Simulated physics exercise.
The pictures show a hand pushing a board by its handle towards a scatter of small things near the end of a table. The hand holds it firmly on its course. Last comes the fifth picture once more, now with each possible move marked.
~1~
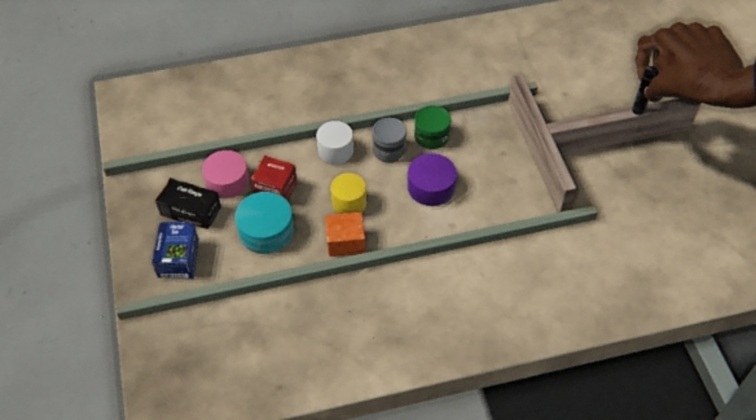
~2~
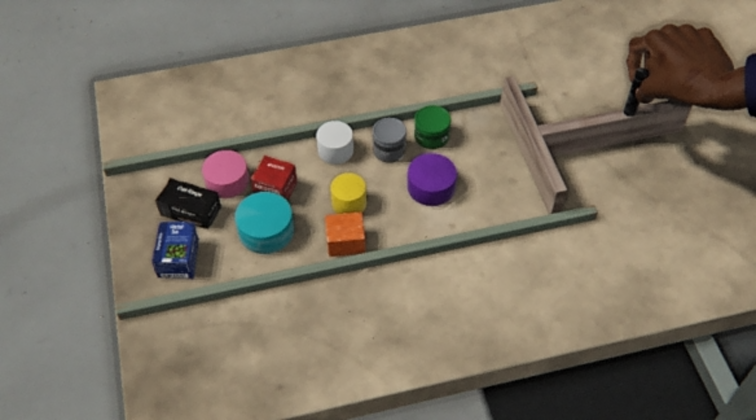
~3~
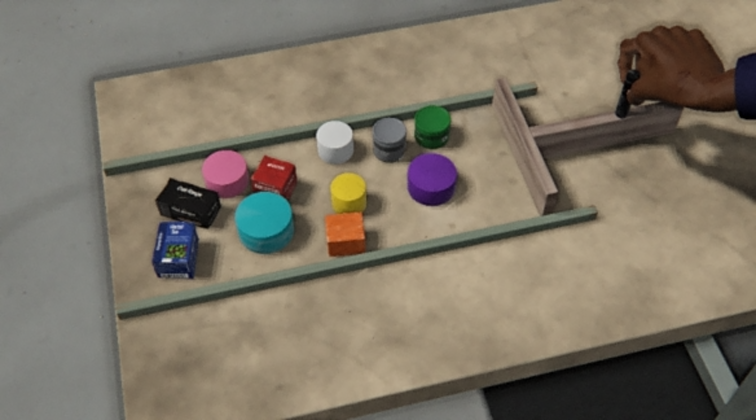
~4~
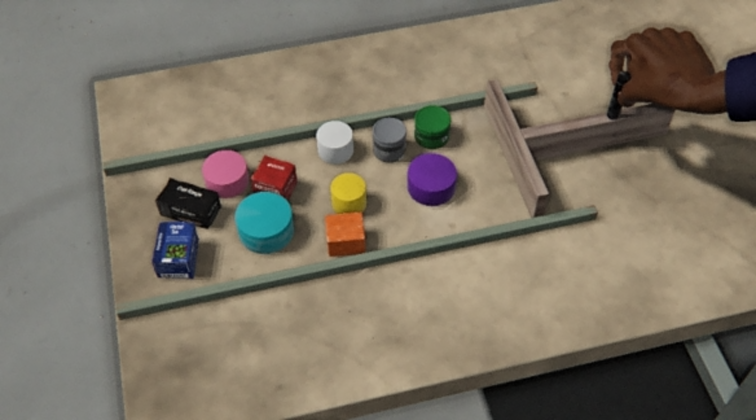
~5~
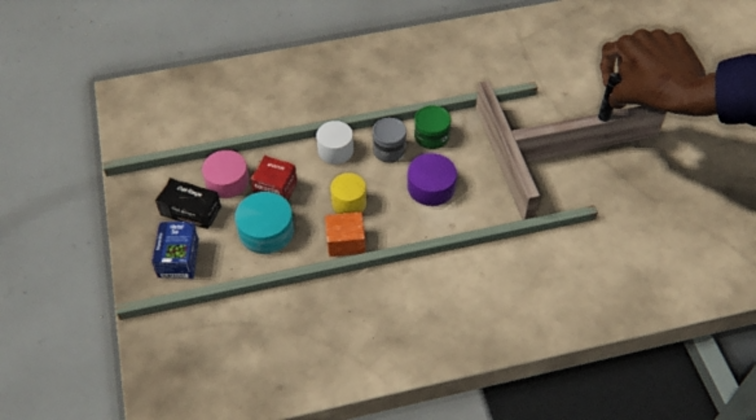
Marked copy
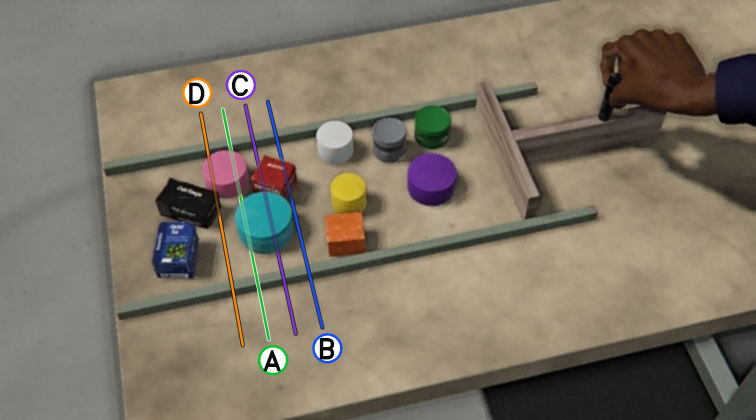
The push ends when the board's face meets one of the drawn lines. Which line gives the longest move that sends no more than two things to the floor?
D.
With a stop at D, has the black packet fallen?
Yes.
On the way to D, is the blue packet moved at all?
Yes.
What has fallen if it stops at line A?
The blue packet.
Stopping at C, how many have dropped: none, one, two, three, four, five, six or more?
In all, none.
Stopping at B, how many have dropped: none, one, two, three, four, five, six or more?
The count is none.
On the marked copy, A at (244, 214); B at (293, 204); C at (268, 209); D at (220, 219).
Following D. Soon after the start, board (407, 156); white pot (322, 144); green jar (370, 140).
Later, board (303, 176); blue packet (150, 259); black packet (172, 213).
In the end, board (220, 192); blue packet over the edge; black packet over the edge; two fallen.
As for the rest, A is within the limit but short; B is within the limit but short; C is within the limit but short.
